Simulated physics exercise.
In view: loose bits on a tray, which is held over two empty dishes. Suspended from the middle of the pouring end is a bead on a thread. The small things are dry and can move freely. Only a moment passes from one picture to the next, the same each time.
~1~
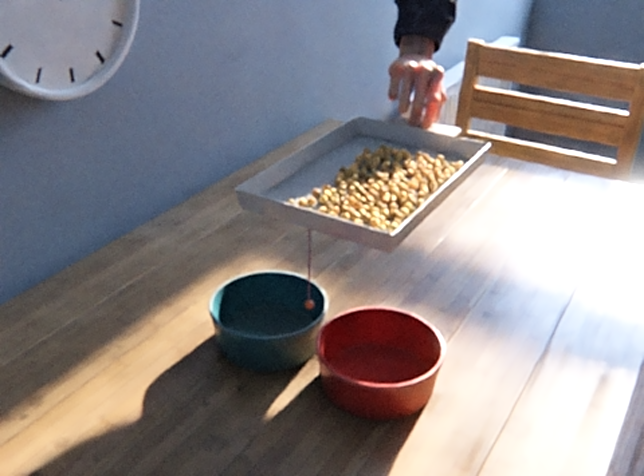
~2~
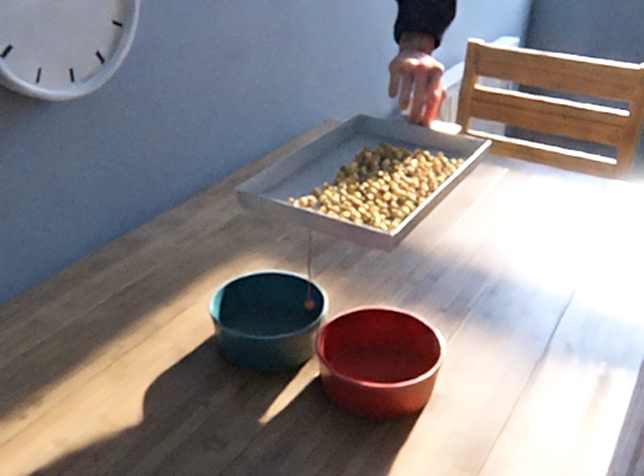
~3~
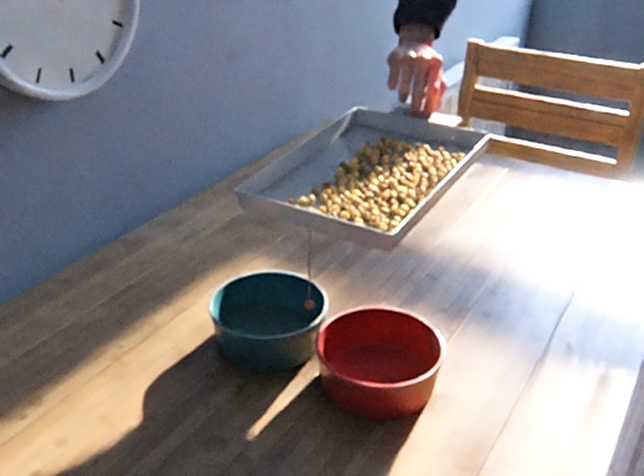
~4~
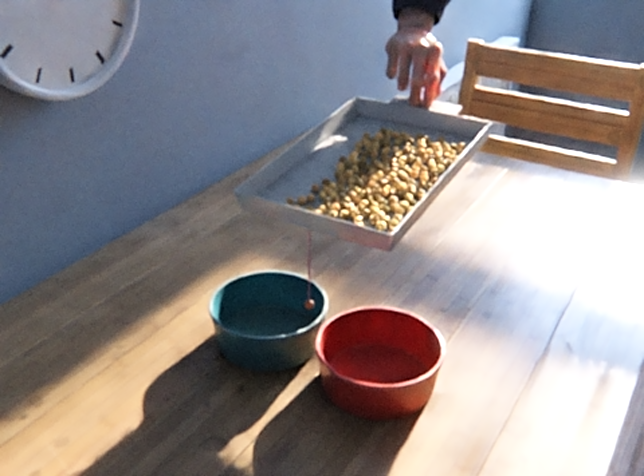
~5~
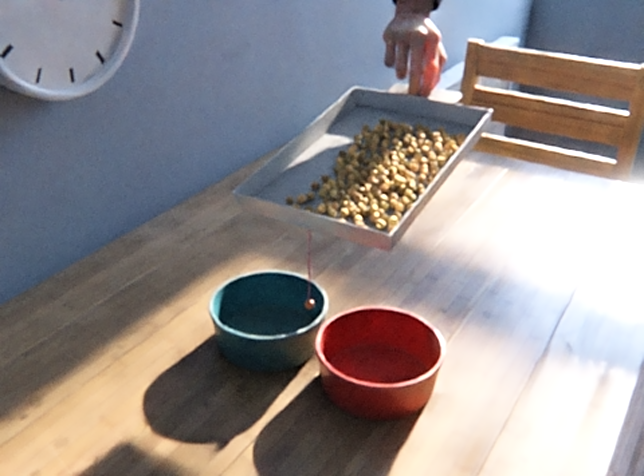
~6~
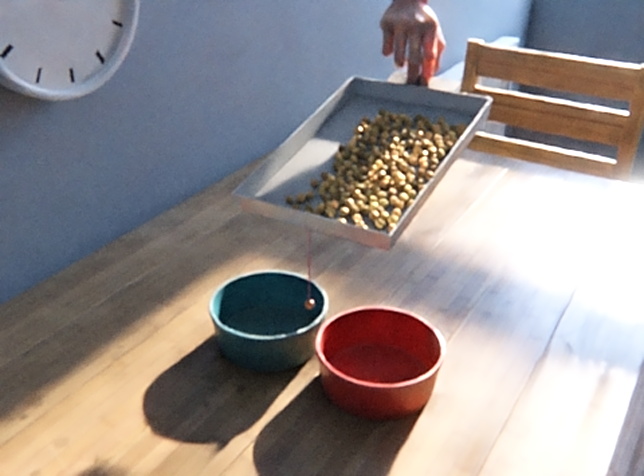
A hand raised the far end of a gray tray of dried chickpeas bit by bit, tilting it slightly above a teal dish and a red one on a wooden table, while the chickpeas stayed bunched together.
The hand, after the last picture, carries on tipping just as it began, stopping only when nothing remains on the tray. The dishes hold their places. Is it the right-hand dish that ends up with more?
No.
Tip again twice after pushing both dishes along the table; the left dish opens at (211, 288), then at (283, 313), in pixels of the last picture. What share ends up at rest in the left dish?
About 20 per cent first, then about 40 per cent.
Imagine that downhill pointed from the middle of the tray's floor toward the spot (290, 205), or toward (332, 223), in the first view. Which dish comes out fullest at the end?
So: The left-standing dish on the first go, the right-standing dish on the second.
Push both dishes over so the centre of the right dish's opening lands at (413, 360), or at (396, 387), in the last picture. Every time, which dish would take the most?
First try: The leftmost dish. Second try: The leftmost dish.
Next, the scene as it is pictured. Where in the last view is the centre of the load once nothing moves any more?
The centre settles at about (263, 384).
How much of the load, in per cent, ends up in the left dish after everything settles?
Result: Close to 30 in a hundred.
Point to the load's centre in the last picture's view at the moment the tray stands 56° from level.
Mark it at roughly (326, 182) in the final frame.
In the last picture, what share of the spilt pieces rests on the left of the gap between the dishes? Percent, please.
It amounts to some 90 percent.
Shortly afterwards, tray tipped steeply; the whole lot on the tray.
Next, tray tipped right over; the whole lot on the tray.
Some moments later, tray tipped past a quarter turn; a little in the right dish; near a third in the left dish; near two thirds outside both.
In the end, tray tipped past a quarter turn; a little in the right dish; near a third in the left dish; near two thirds outside both.
